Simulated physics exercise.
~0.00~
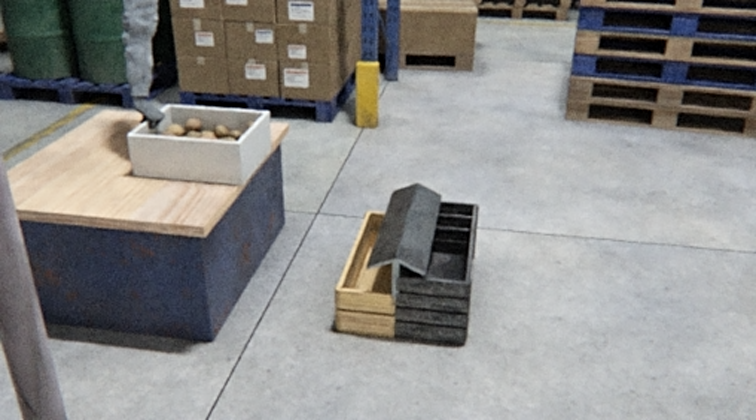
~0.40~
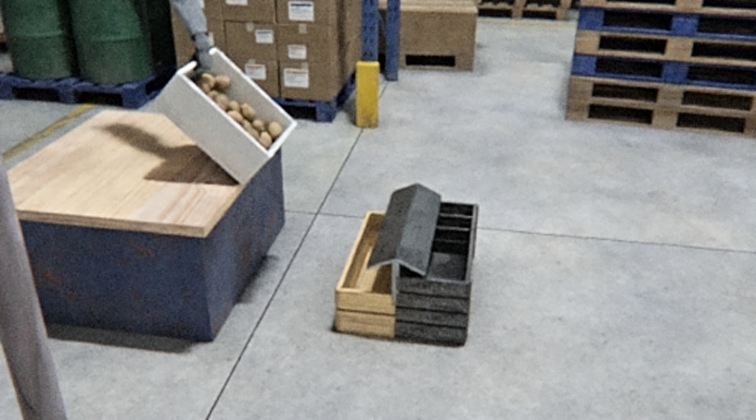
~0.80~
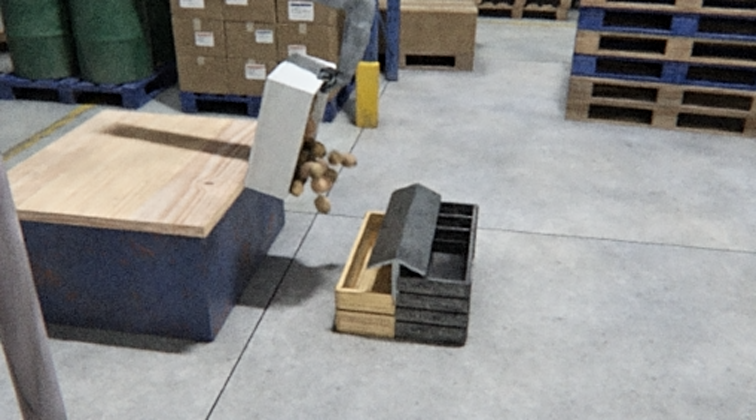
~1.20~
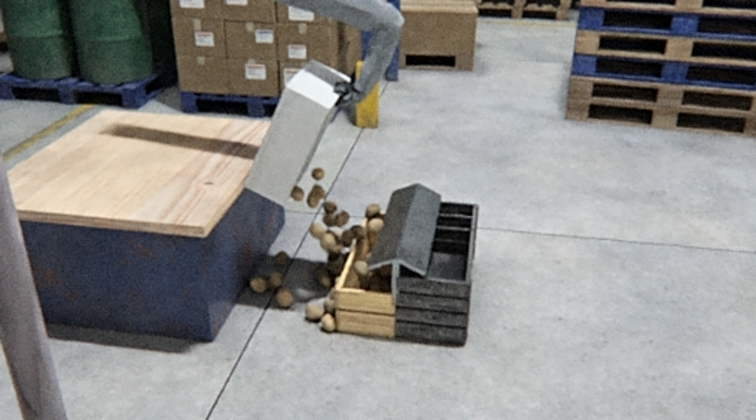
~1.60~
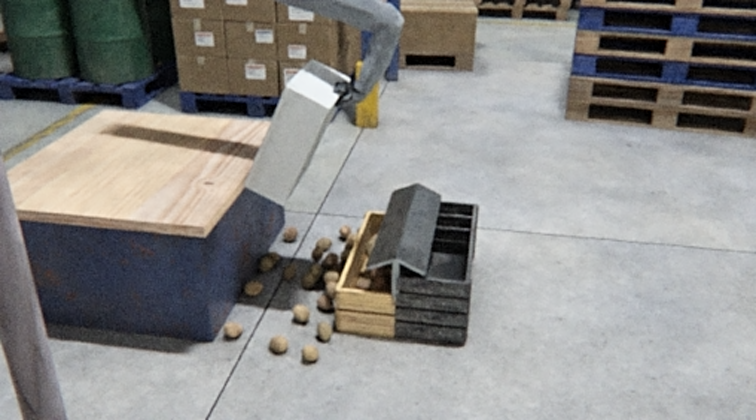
In a warehouse, a robotic arm tips potatoes from a white crate, some landing in a wooden bin, most scattering on the floor.
